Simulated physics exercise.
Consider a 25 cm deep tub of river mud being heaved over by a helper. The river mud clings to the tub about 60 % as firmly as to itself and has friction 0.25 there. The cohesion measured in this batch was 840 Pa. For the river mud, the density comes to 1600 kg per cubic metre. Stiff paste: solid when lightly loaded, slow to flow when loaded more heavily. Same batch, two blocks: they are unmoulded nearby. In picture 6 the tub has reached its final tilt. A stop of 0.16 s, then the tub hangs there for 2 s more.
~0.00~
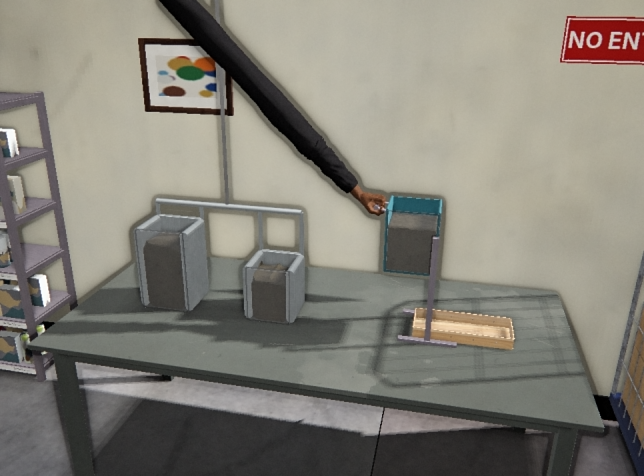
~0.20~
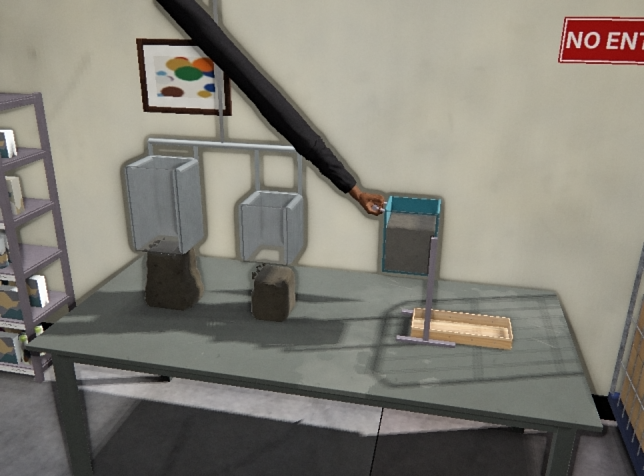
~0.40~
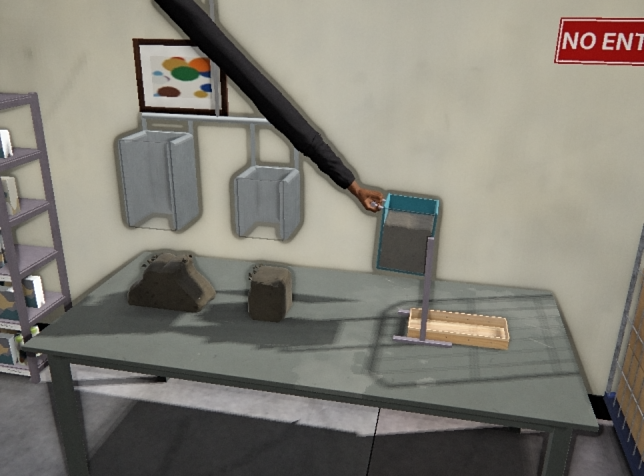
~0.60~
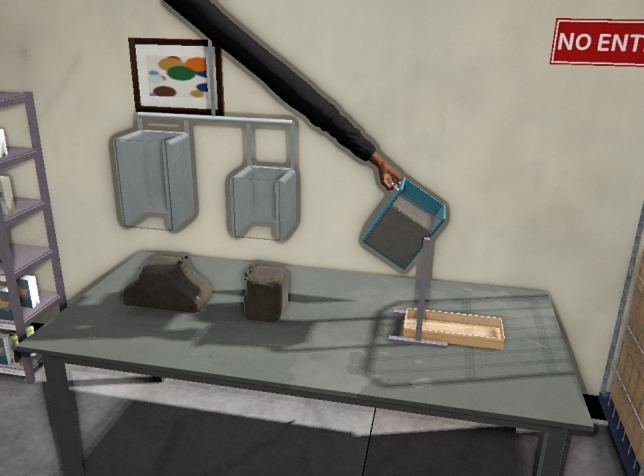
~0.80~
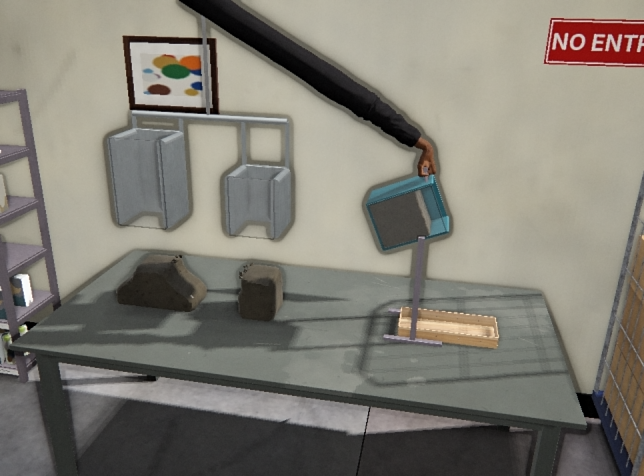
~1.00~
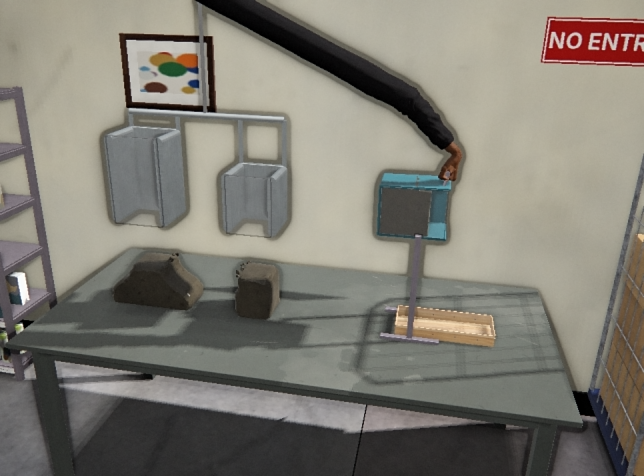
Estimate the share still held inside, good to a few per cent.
I would say about 100 percent.
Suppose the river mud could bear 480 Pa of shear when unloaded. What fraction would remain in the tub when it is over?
Roughly 75 per cent.
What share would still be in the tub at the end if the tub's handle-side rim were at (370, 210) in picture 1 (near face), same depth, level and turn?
I'd put it at close to 65 per cent.
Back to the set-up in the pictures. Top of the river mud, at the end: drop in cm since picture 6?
About 0 cm.
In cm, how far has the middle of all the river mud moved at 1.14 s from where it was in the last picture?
Roughly 0 centimetres.
After 1.14 s, the tub is at 89 degrees and holds 100 %.
After 1.31 s, the tub is at 89 degrees and holds 100 %.
After 1.48 s, the tub is at 89 degrees and holds 100 %.
After 1.65 s, the tub is at 89 degrees and holds 100 %.
After 3.00 s, at the end, the tub is at 89 degrees and holds 100 %.
